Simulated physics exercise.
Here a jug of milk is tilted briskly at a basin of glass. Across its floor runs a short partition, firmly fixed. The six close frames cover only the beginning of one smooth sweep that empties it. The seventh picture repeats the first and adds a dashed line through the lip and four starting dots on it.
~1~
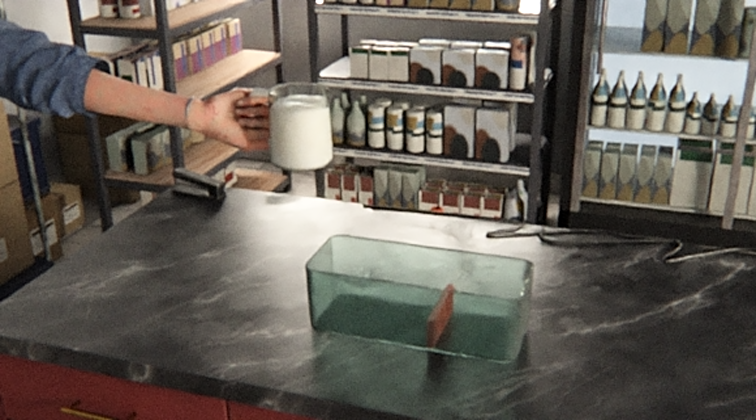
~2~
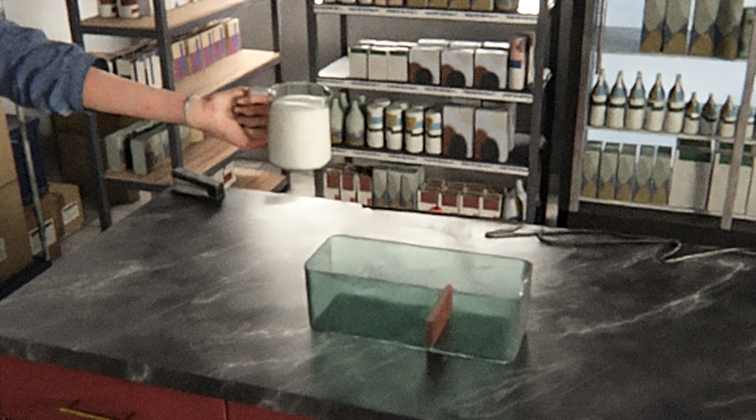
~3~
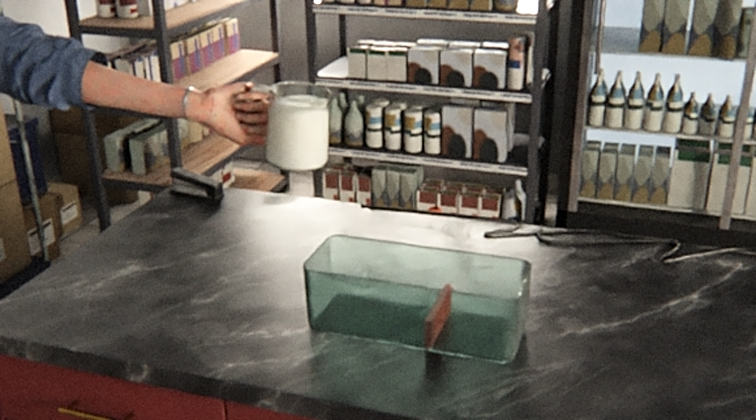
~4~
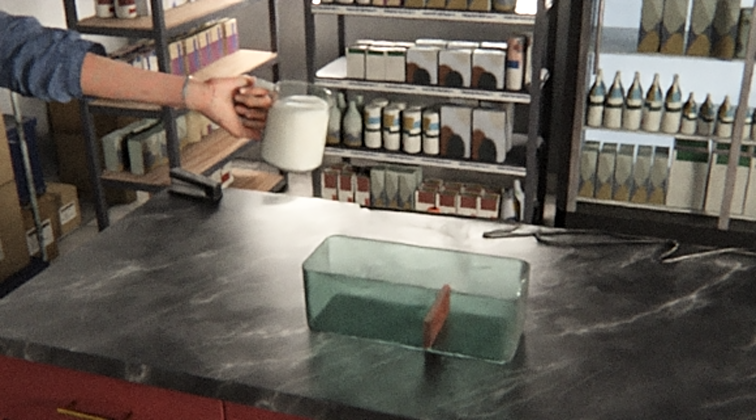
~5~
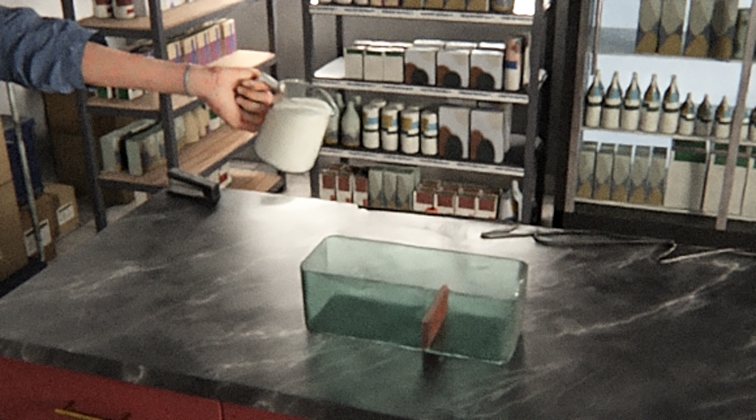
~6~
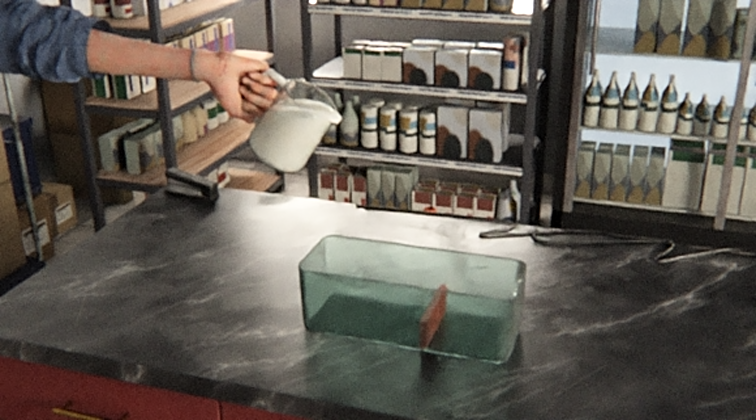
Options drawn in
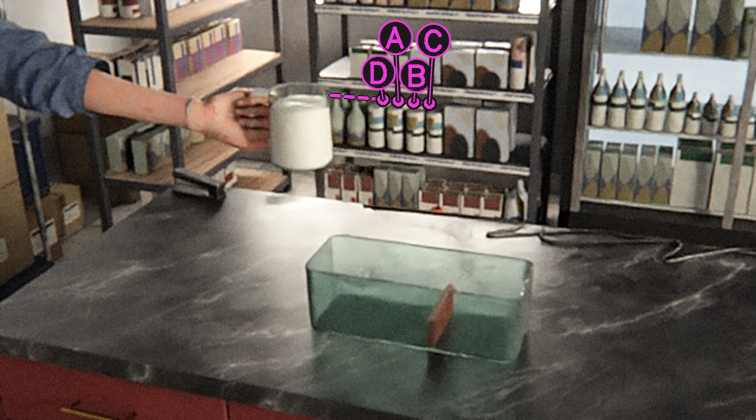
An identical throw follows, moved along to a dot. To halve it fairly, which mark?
D works best here.
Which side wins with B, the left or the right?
The right one.
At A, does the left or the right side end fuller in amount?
The right side.
On the marked copy, A at (398, 100); B at (413, 102); C at (429, 103); D at (382, 99).
With A, about 16 % ends left of the wall and 82 % right of it.
With B, about 6 % ends left of the wall and 91 % right of it; 3 % is lost outside.
With C, about 13 % ends left of the wall and 81 % right of it; 6 % is lost outside.
With D, about 45 % ends left of the wall and 53 % right of it.
